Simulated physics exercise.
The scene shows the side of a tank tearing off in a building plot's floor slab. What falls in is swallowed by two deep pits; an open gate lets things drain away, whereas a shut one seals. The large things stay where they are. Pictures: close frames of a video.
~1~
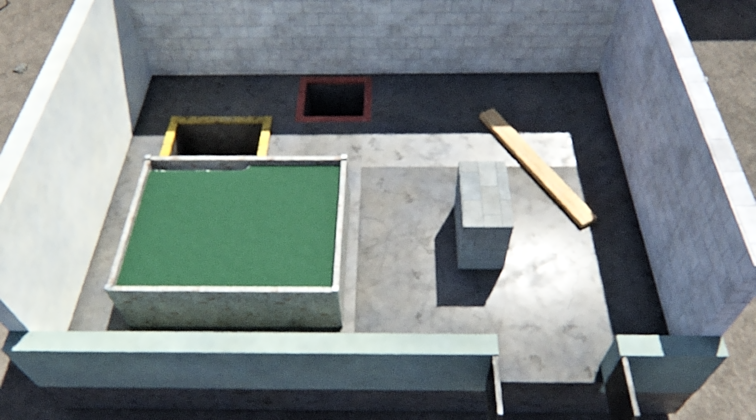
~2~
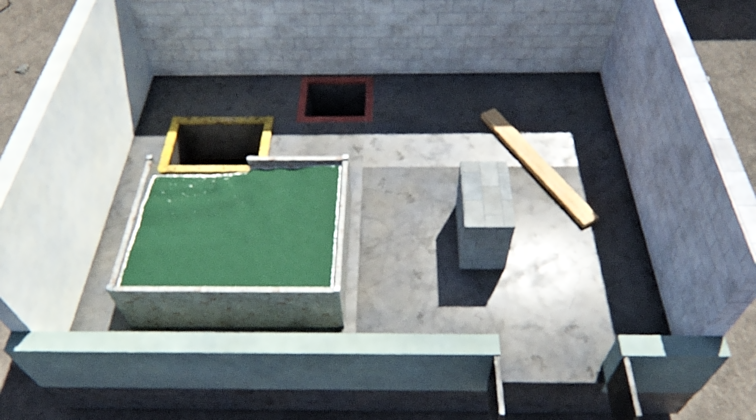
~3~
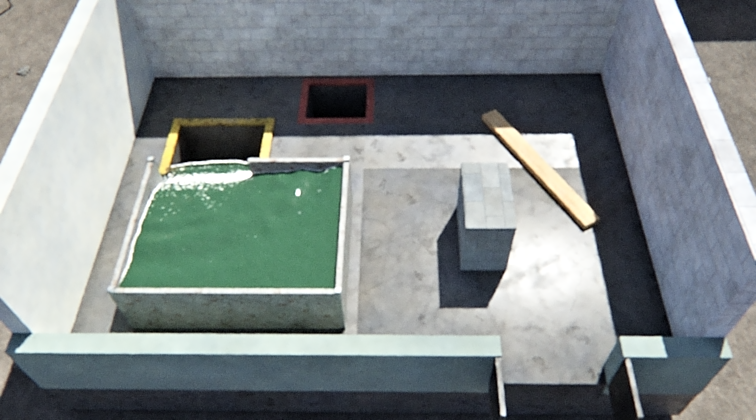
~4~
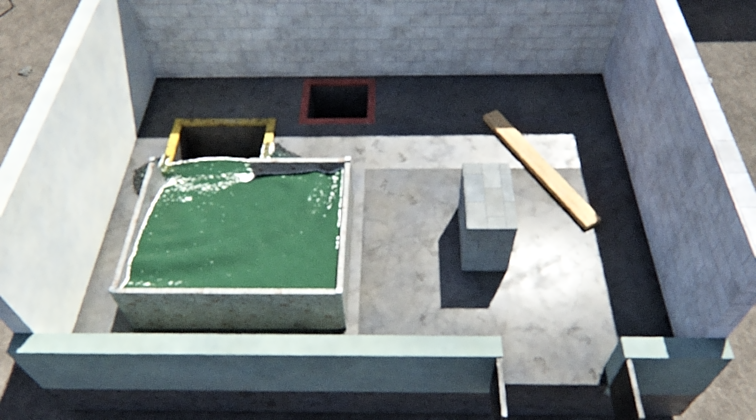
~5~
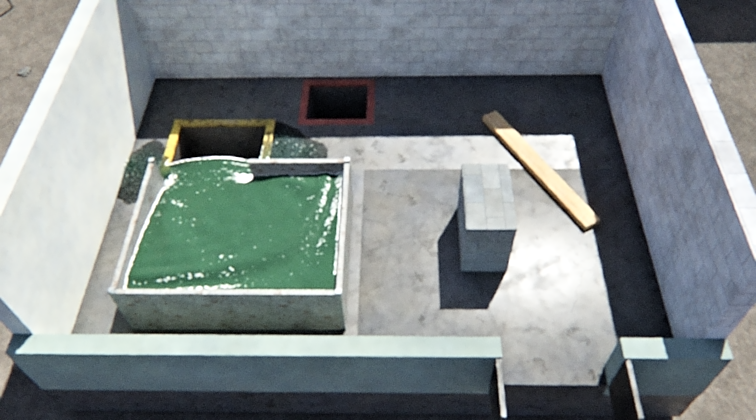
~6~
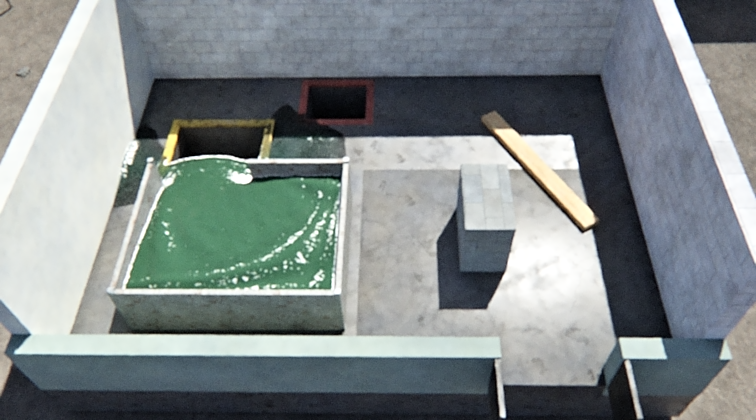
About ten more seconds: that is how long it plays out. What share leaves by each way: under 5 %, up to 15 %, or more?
In the end the gate soaks up scarcely any - beneath five per cent, the red pit soaks up a medium amount - five to fifteen per cent, the yellow pit soaks up a great deal - past fifteen per cent.
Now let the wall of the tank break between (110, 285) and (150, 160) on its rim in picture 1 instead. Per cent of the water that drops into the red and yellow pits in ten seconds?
I'd say the red pit gets around 20 percent and the yellow pit around 14 percent.
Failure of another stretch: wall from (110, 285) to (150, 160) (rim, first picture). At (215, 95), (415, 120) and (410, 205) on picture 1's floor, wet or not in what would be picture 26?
First point swamped, second point spared, third point spared.
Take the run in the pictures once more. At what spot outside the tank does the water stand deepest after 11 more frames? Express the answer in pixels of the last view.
I'd point to (206, 181).
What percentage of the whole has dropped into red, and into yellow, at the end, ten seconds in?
Shares, in order: 8 % and 66 %.
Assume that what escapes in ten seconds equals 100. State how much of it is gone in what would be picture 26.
Share gone: About 65 %.
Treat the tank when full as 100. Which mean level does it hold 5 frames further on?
Close to 68 %.
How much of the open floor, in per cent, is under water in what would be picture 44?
My estimate is near 35 per cent.
A moment on, water covers 15 % of the floor; the gate 0 %, the red pit 1 %, the yellow pit 20 %.
Next, water covers 15 % of the floor; the gate 0 %, the red pit 1 %, the yellow pit 34 %.
Then, water covers 25 % of the floor; the gate 0 %, the red pit 2 %, the yellow pit 47 %.
Later, water covers 35 % of the floor; the gate 0 %, the red pit 5 %, the yellow pit 59 %.
In the end, water covers 50 % of the floor; the gate 0 %, the red pit 8 %, the yellow pit 65 %.
